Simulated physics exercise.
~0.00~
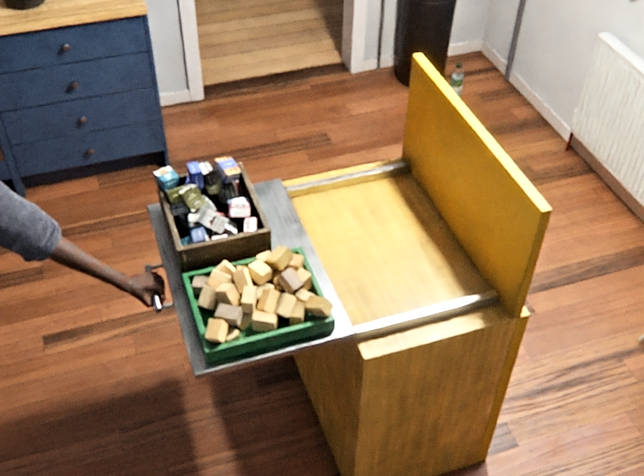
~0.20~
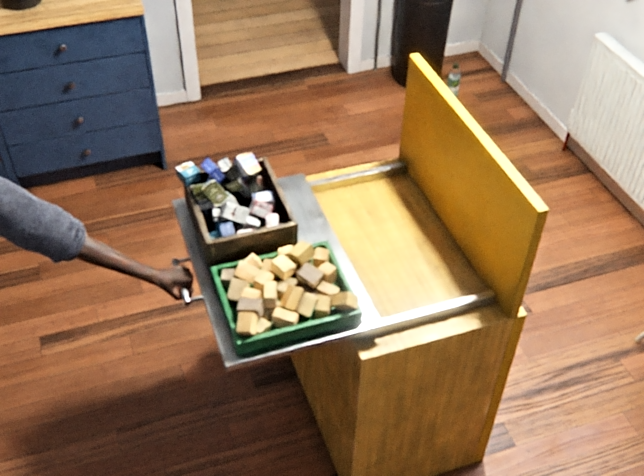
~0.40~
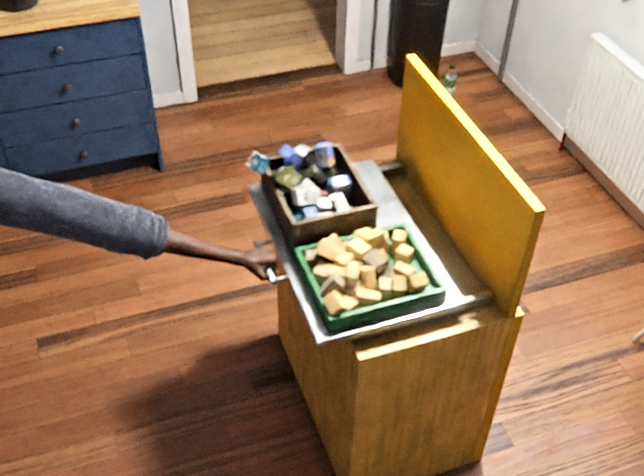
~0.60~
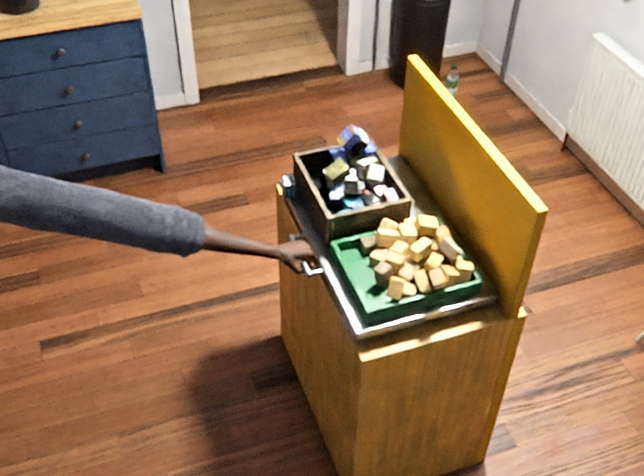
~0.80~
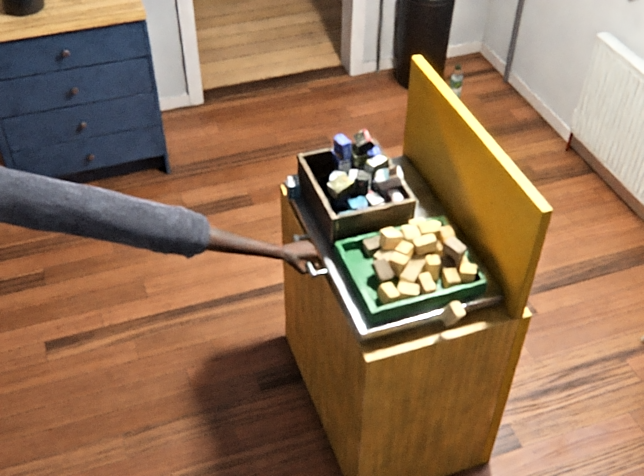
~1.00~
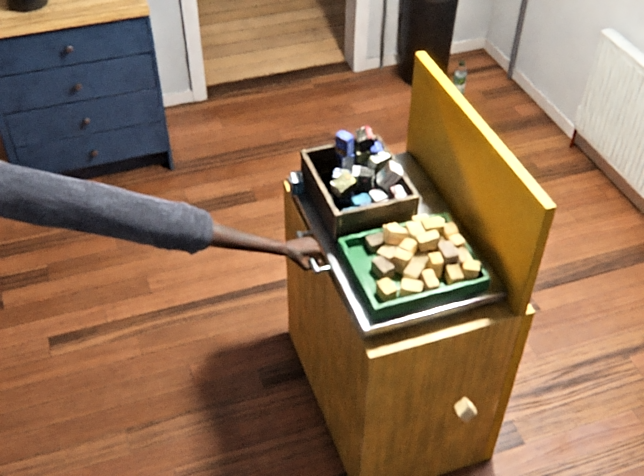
At first, a gray-sleeved arm grips the handle of a metal shelf extended to the left from a yellow wooden cabinet, with a green tote of wooden blocks and a dark tote of small cartons on it. The hand pushes the shelf to the right, toward the upright yellow back panel. As the shelf slides in and stops, the blocks and cartons shift and tumble inside their totes. One block then slips over the green tote's near right edge and drops down the cabinet's front. At the end, it is still falling, while most blocks remain in the tote.
